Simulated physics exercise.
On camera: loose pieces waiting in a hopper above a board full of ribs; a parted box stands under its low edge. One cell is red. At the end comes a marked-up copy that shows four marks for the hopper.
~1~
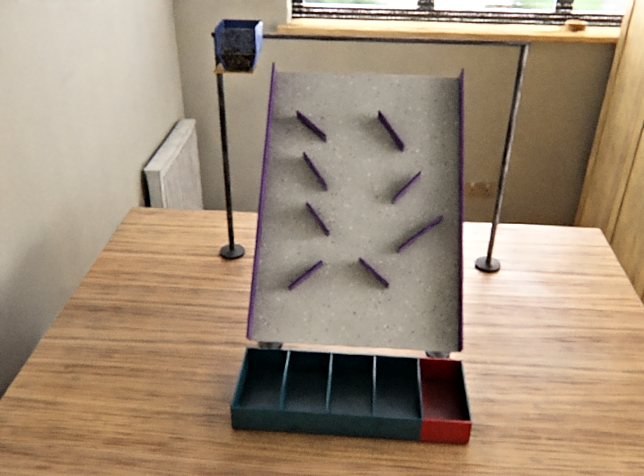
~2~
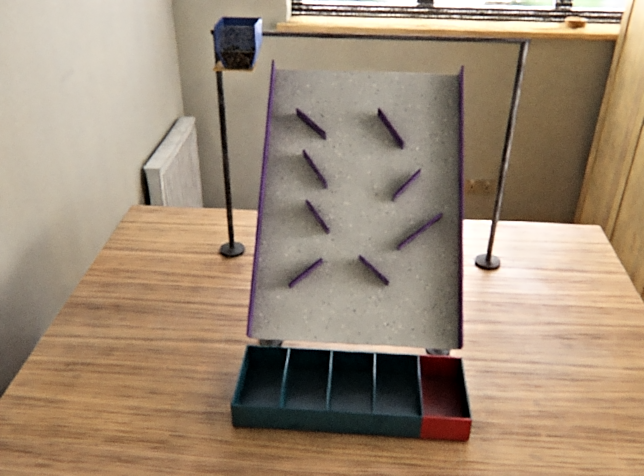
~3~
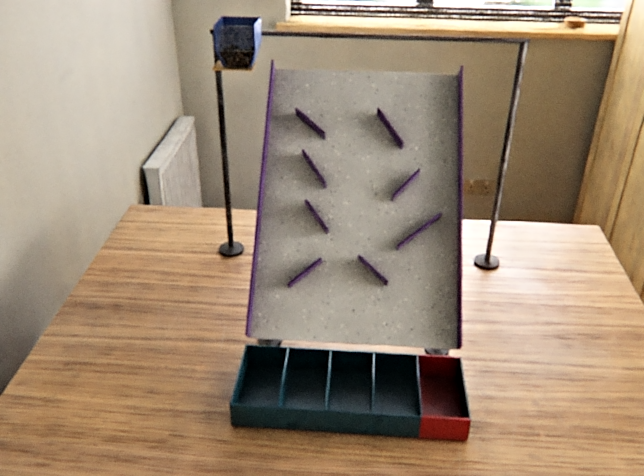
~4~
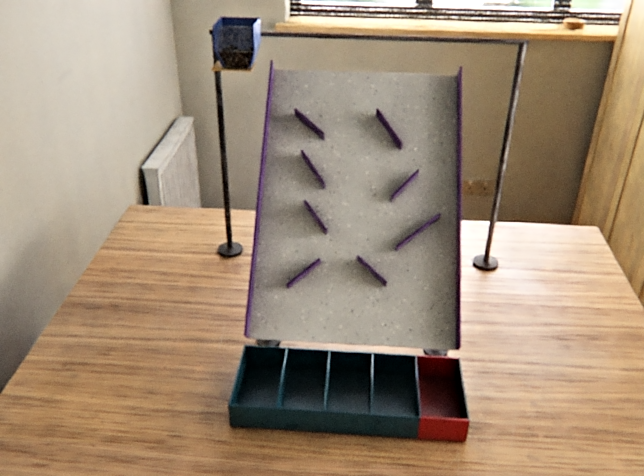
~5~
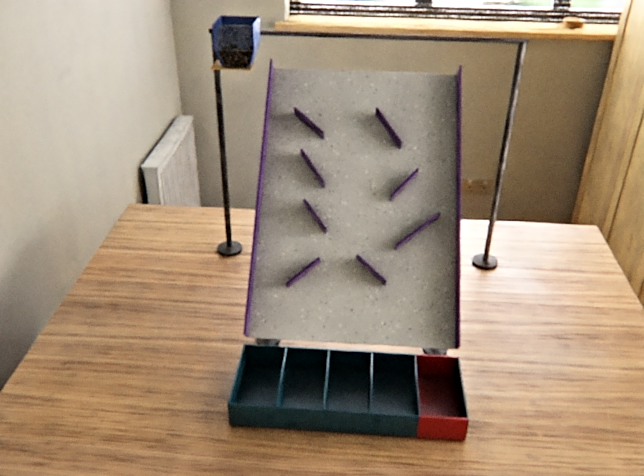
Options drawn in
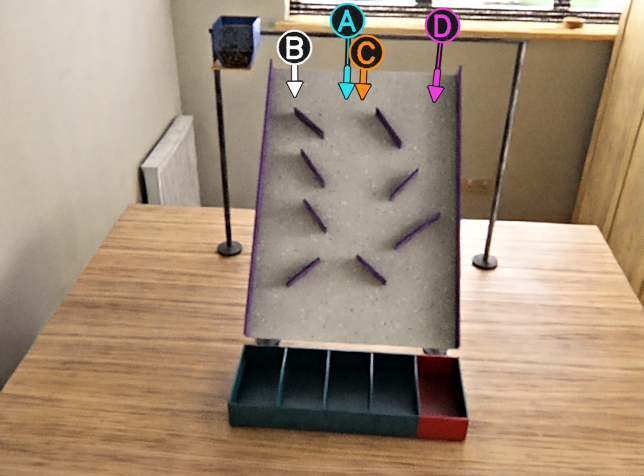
A tilted grey board with purple edges and slanted purple ribs stands on a striped wooden table in a room corner, seen from the front and slightly above. A small blue hopper holding dark pieces hangs from a dark metal frame at upper left, and below the board sits a dark green box of five cells, the rightmost red. Nothing visibly moves except the view, which shifts very slightly.
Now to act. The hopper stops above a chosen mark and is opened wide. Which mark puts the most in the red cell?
Best: D.
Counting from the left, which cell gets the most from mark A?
The third from the left.
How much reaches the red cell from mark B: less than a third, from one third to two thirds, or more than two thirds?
It is less than a third.
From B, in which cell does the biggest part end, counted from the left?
The first.
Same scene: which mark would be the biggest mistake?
Mark B.
On the marked copy, mark A meets the board at (346, 93); mark B meets the board at (294, 91); mark C meets the board at (362, 93); mark D meets the board at (434, 96).
With A, about a quarter in the red cell, about two thirds in other cells, a small part outside the box.
With B, a small part in the red cell, most in other cells, a small part outside the box.
With C, about a quarter in the red cell, about two thirds in other cells, a small part outside the box.
With D, about half in the red cell, about half in other cells, a stray few held on the board, a stray few outside the box.
